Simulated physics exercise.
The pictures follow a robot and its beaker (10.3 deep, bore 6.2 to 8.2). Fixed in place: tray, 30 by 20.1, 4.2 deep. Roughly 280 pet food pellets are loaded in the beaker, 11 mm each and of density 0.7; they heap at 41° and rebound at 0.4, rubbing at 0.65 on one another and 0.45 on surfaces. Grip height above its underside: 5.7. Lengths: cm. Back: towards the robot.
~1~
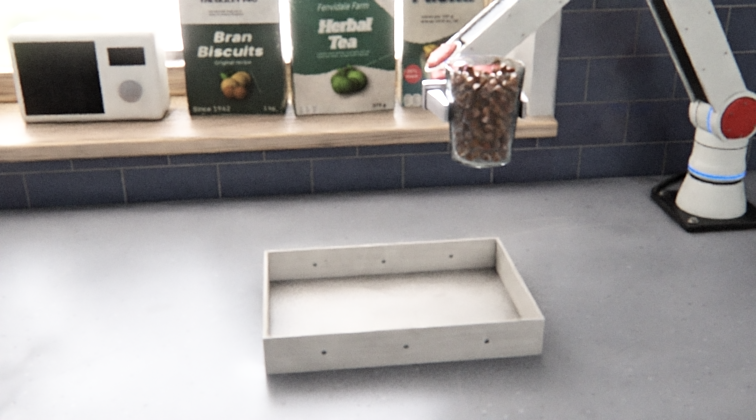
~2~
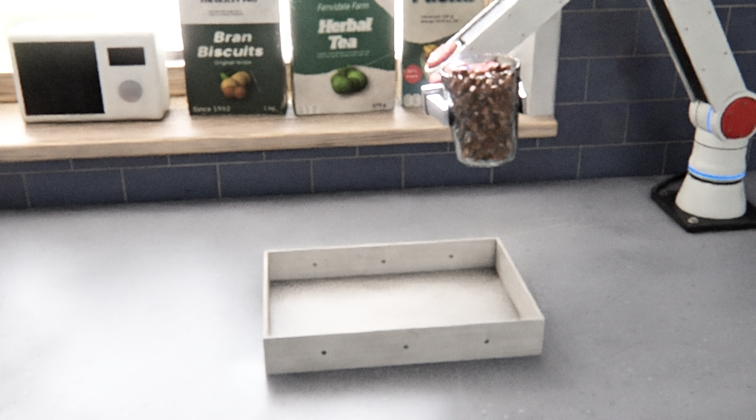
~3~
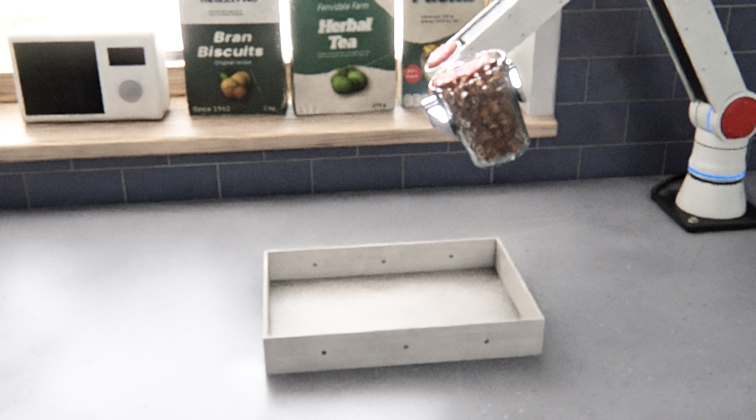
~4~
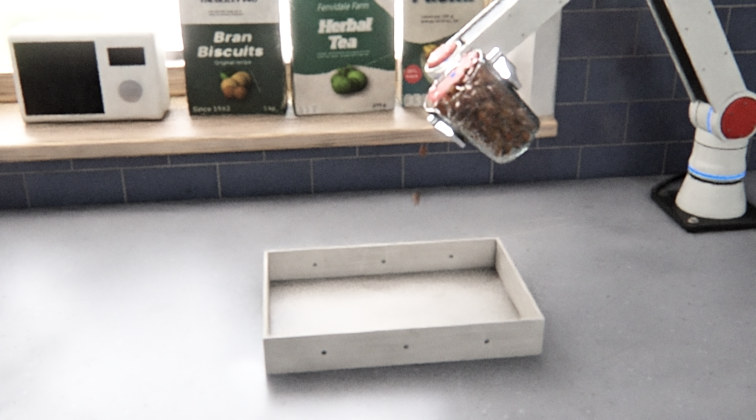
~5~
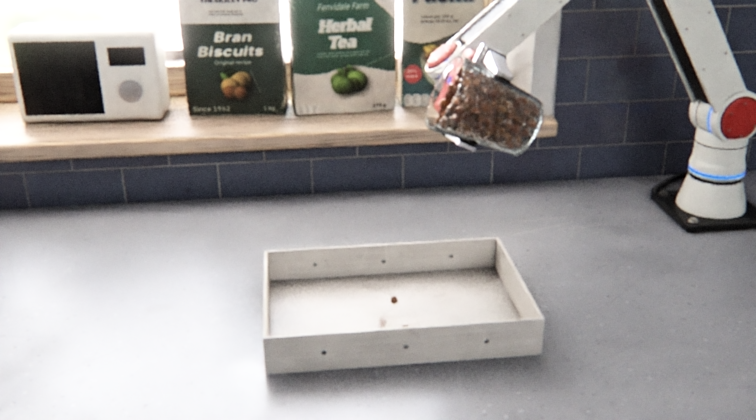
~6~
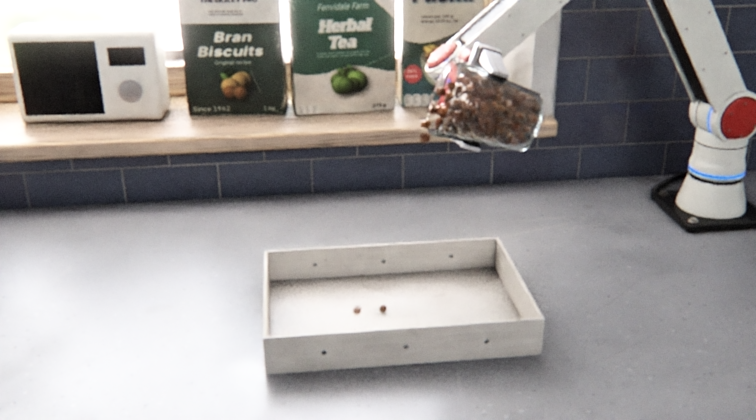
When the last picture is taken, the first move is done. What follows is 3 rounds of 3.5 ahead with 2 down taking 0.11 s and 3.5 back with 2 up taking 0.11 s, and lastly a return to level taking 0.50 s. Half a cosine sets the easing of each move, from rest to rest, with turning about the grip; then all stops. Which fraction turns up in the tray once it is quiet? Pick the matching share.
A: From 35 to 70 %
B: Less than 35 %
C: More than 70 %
(B) Less than 35 %.
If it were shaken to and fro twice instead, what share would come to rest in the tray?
20 %.
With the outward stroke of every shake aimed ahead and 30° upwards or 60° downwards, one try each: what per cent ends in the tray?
Estimates, in order: 70 % then 10 %.
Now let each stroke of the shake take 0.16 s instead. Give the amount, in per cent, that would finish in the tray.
In that case about 10 in a hundred.
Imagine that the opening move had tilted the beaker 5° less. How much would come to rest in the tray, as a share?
It would be near 20 per cent.
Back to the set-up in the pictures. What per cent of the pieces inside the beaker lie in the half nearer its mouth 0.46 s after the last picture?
I'd say close to 45 per cent.
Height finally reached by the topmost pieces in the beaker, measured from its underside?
Height at rest: About 10.0 centimetres.
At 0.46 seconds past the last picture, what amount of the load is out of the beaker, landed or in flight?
I'd say some 20 percent.
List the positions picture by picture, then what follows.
Beaker middle at (483, 113), level; upper third of the load around (484, 86), from x 455 to 515, top at y 70; 280 in the beaker, in the first picture.
Beaker middle at (484, 113), tilted 7° forward; upper third of the load around (482, 87), from x 450 to 510, top at y 70, in the second picture.
Beaker middle at (485, 113), tilted 25° forward; upper third of the load around (481, 88), from x 440 to 520, top at y 65, in the third picture.
Beaker middle at (487, 112), tilted 46° forward; upper third of the load around (478, 91), from x 415 to 530, top at y 65; 277 in the beaker, 3 in flight or on a rim, in the fourth picture.
Beaker middle at (487, 111), tilted 64° forward; upper third of the load around (476, 93), from x 385 to 535, top at y 70; 277 in the beaker, 3 in the tray, in the fifth picture.
Beaker middle at (488, 110), tilted 71° forward; upper third of the load around (479, 94), from x 360 to 535, top at y 75; 276 in the beaker, 3 in the tray, 1 in flight or on a rim, in the sixth picture.
Then, 0.46 s after the last picture, tilted 71° forward, highest piece 28 above the table; 221 in the beaker, 40 in the tray, 19 in flight or on a rim.
Then, 0.93 s after the last picture, tilted 32° forward, highest piece 28 above the table; 208 in the beaker, 72 in the tray.
Then, 1.36 s after the last picture, level, highest piece 30 above the table; 208 in the beaker, 72 in the tray.
Then, 2.41 s after the last picture, level, highest piece 30 above the table; 208 in the beaker, 72 in the tray.
Final count, 208 in the beaker, 72 in the tray. That is 26 % in the tray.
